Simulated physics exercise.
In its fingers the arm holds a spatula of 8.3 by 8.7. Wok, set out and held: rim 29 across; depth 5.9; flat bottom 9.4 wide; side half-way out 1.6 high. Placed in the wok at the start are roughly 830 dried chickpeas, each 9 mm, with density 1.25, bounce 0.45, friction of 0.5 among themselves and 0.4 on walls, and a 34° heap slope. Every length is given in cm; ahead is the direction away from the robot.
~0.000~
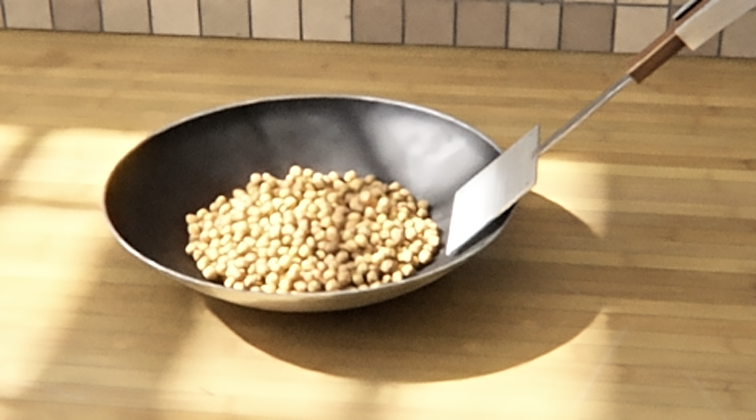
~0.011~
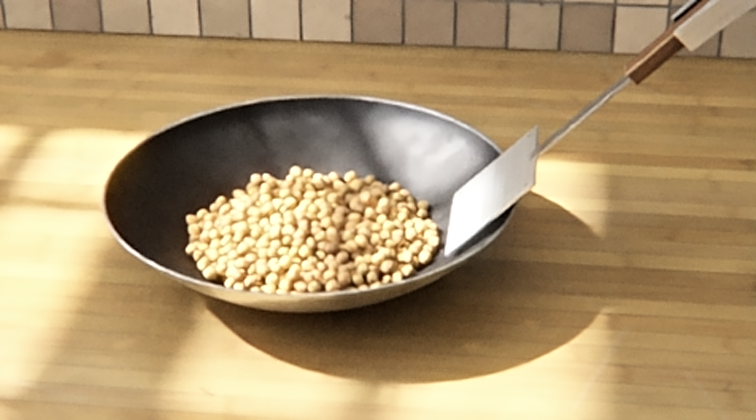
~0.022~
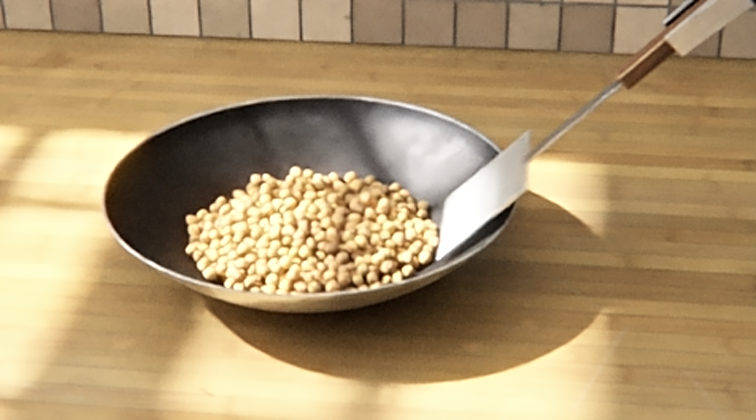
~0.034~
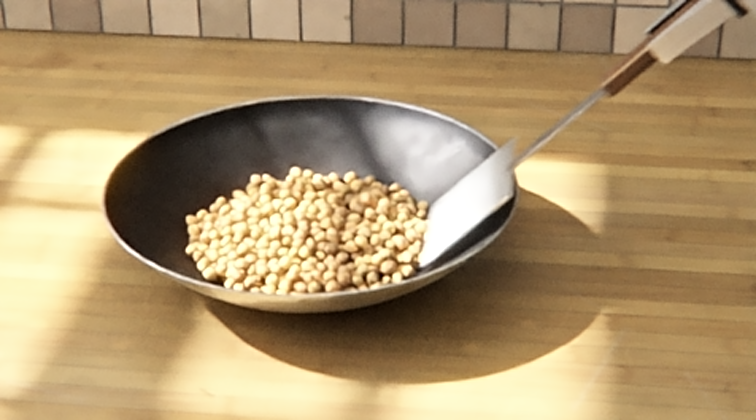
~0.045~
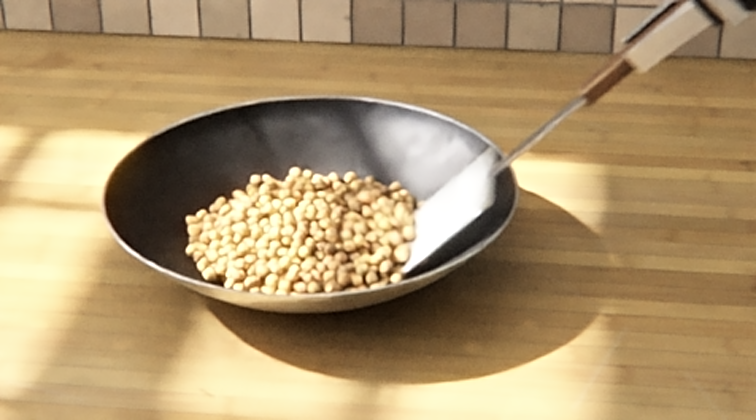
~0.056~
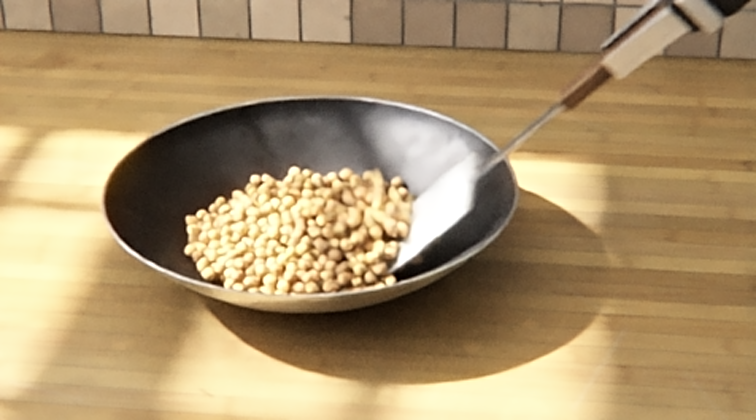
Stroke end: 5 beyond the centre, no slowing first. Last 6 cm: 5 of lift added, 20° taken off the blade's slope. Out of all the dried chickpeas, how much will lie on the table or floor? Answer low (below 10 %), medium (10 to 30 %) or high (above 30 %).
Medium.
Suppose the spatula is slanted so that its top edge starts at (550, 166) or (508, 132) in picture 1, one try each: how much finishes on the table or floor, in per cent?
I'd say near 15 per cent for the first and near 15 per cent for the second.
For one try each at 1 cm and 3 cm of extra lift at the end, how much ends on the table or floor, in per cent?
Roughly 0 per cent, then 5 per cent.
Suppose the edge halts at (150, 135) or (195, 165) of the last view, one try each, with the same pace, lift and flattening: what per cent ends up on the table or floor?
Respectively about 40 and 25 percent end on the table or floor.
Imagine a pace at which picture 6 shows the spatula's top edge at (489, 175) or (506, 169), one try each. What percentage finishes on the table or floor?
I'd estimate close to 10 and 0 in a hundred.
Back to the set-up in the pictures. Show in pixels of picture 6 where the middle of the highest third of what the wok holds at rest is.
About (199, 216).
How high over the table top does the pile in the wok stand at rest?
Close to 5.0 centimetres high.
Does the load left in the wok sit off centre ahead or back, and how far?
Offset: About 4.5 cm, ahead.
After 0.08 s, sloping 46°, highest piece 11 above the table; 829 in the wok, 1 on the blade or in flight.
After 0.11 s, sloping 40°, highest piece 15 above the table; 829 in the wok, 1 on the blade or in flight.
After 0.32 s, sloping 26°, highest piece 25 above the table; 701 in the wok, 36 on the table or floor, 93 on the blade or in flight.
After 1.37 s, sloping 26°, highest piece 5 above the table; 701 in the wok, 129 on the table or floor.
At rest, 701 in the wok, 129 on the table or floor. That is 16 % on the table or floor.
